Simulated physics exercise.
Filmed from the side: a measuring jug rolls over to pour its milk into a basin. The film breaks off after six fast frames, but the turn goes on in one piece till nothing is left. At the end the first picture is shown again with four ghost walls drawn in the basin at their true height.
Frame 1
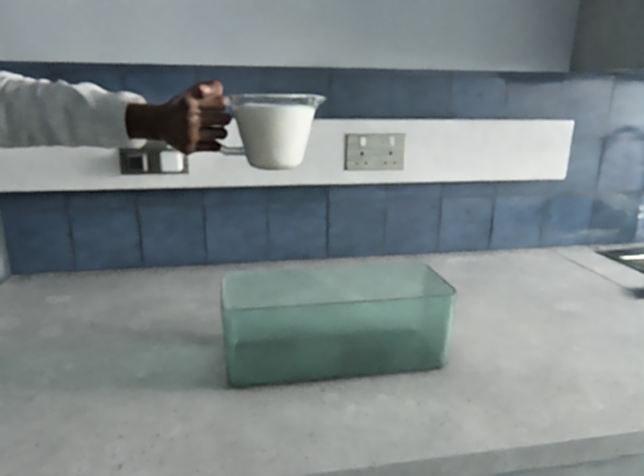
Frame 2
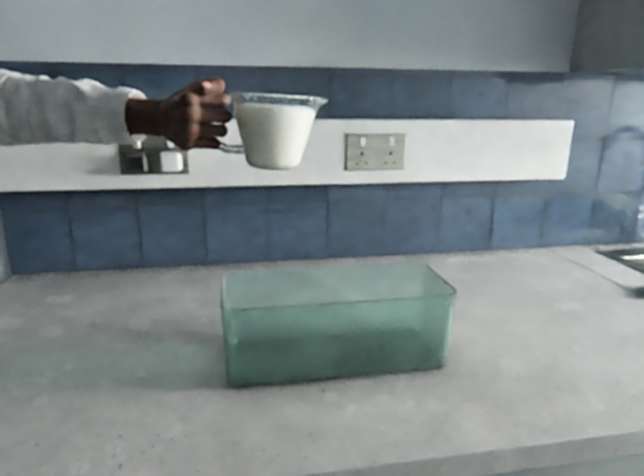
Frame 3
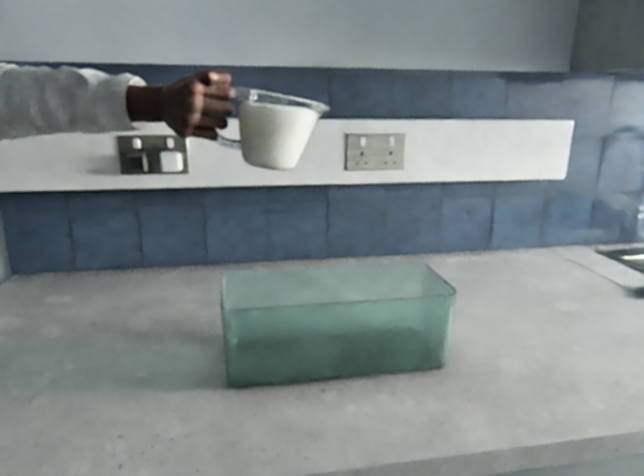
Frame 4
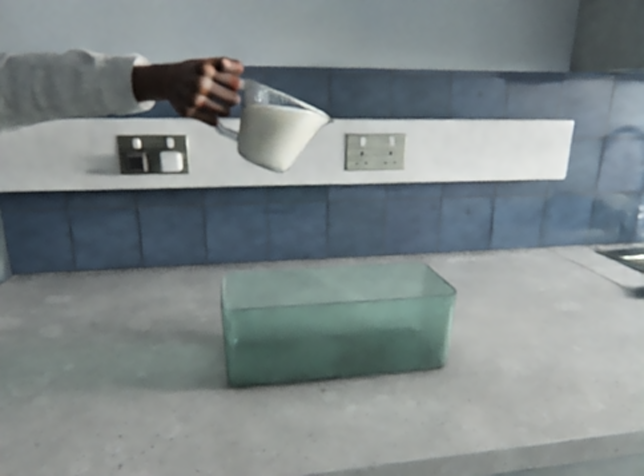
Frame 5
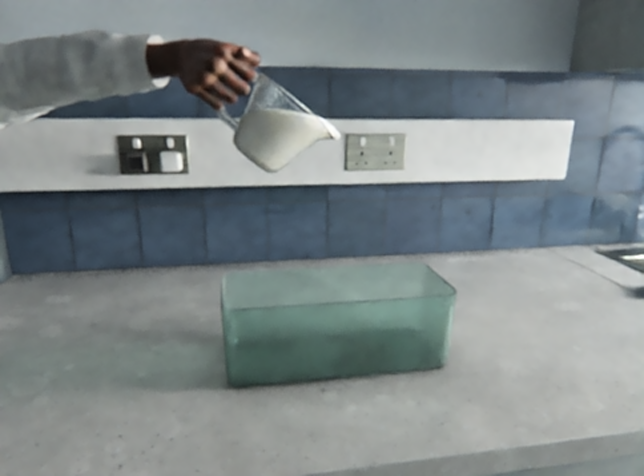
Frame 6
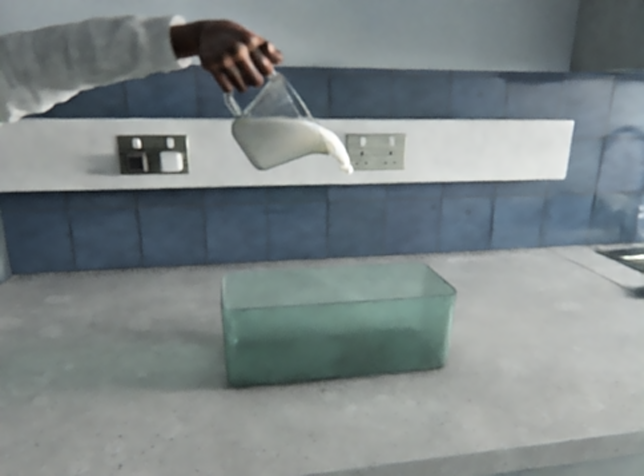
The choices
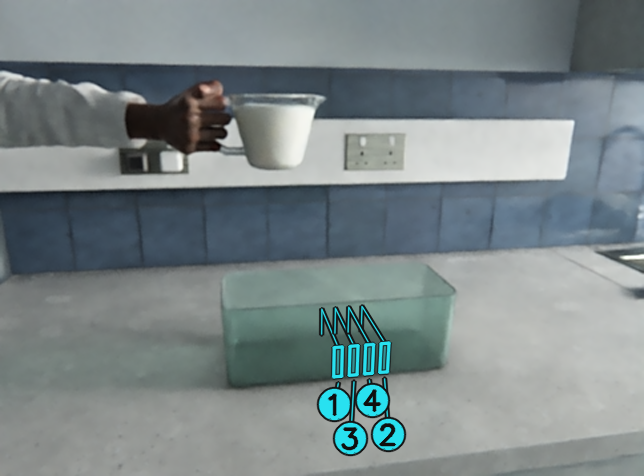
A glass jug of milk held by a hand tilts to the right above a green basin, milk starting over its lip.
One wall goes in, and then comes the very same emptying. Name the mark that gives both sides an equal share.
Go for 4.
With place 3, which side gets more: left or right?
The right one.
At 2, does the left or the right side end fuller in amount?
More ends on the left.
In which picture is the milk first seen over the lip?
Picture 5.
On the marked copy, 1 at (338, 382); 2 at (384, 378); 3 at (353, 381); 4 at (369, 379).
If 1 is chosen, about 13 % ends left of the wall and 81 % right of it; 5 % is lost outside.
If 2 is chosen, about 70 % ends left of the wall and 23 % right of it; 6 % is lost outside.
If 3 is chosen, about 31 % ends left of the wall and 65 % right of it; 4 % is lost outside.
If 4 is chosen, about 49 % ends left of the wall and 45 % right of it; 6 % is lost outside.
